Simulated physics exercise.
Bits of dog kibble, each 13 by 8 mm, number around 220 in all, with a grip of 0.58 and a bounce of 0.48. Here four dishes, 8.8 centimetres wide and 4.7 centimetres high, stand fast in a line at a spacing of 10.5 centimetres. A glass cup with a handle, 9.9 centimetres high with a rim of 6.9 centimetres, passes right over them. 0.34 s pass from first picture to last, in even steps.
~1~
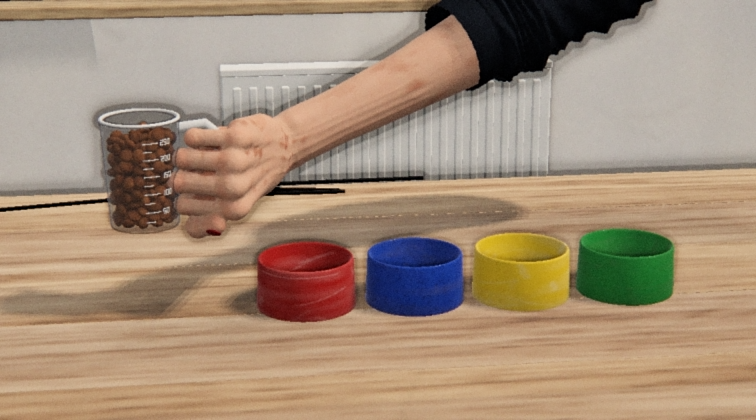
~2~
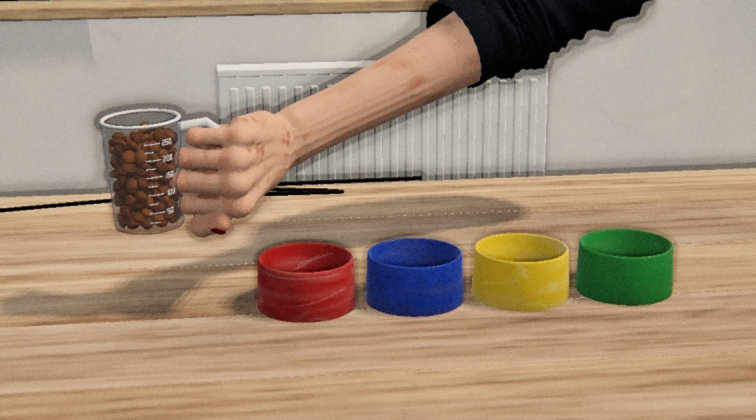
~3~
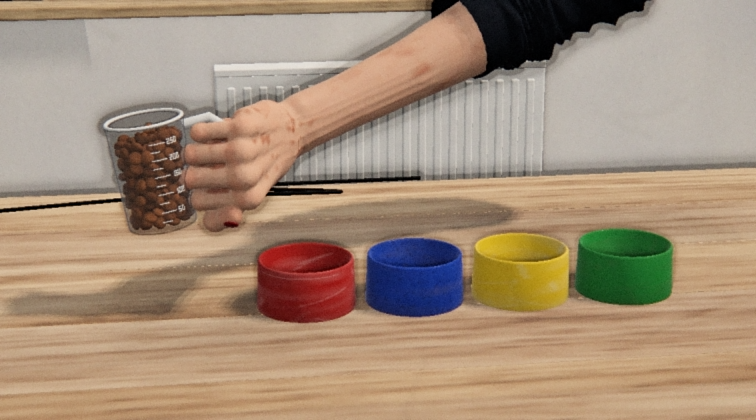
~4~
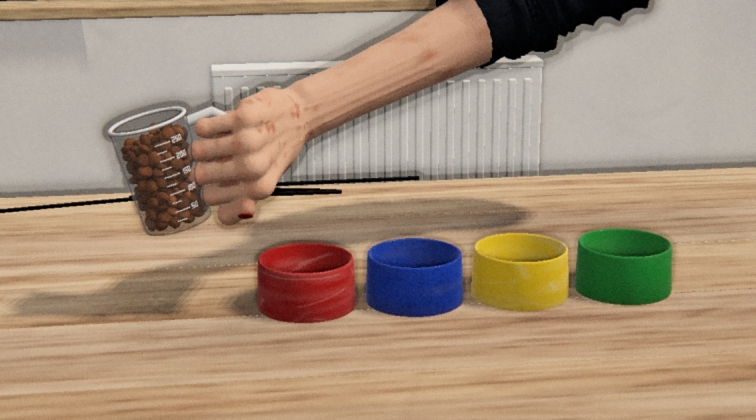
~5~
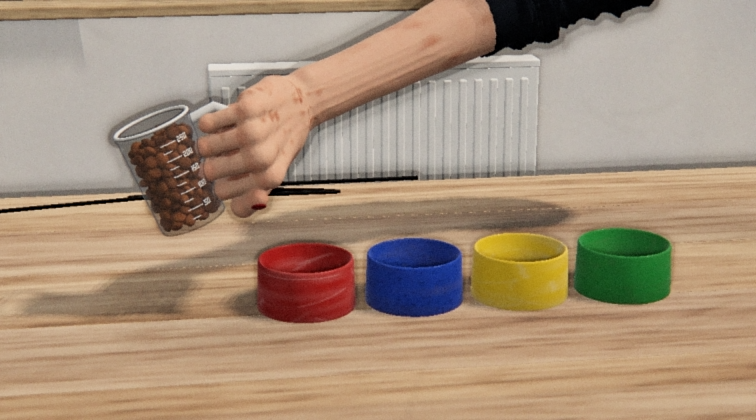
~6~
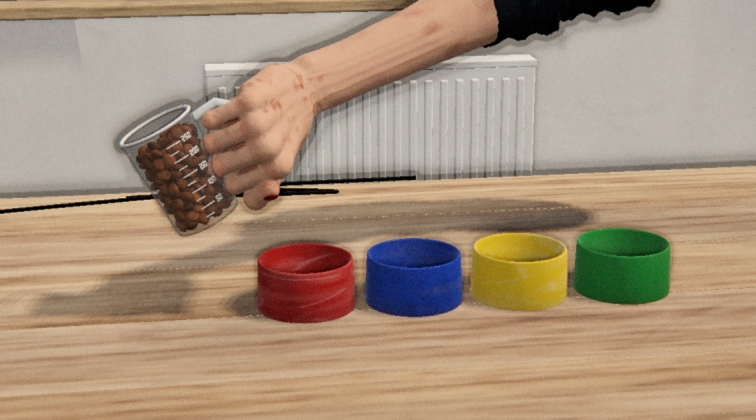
Hand shifting a clear handled cup of brown pieces slightly right while tilting it leftward, behind red, blue, yellow and green dishes.
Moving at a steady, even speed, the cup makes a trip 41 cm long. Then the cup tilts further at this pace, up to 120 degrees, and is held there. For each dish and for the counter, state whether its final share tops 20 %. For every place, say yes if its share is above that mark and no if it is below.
Red: Yes, blue: No, green: No, yellow: No, counter: Yes.
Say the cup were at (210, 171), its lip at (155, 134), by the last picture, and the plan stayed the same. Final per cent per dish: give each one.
Dish by dish: Red 0 per cent, blue 10 per cent, green 0 per cent, yellow 90 per cent.
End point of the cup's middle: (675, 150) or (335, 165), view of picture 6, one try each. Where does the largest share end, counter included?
The biggest share goes to red first, then to red.
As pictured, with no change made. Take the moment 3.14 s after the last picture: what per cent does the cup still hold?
Roughly 0 %.
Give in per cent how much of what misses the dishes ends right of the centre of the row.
Roughly 0 per cent of them.
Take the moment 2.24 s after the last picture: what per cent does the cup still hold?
Close to 0 % of the load.
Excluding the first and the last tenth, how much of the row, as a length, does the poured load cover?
Roughly 12 cm of the row.
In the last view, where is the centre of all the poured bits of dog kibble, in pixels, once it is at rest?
Centre at rest: Approx. (297, 288) px.
Then, 1.34 s after the last picture, tilt 120 degrees; cup holds 15 %, red 60 %.
Then, 2.24 s after the last picture, tilt 120 degrees; cup holds 0 %, red 75 %.
Then, 3.14 s after the last picture, tilt 120 degrees; cup holds 0 %, red 75 %.
In the end, red 75 %, blue 0 %, green 0 %, yellow 0 %, counter 25 %.
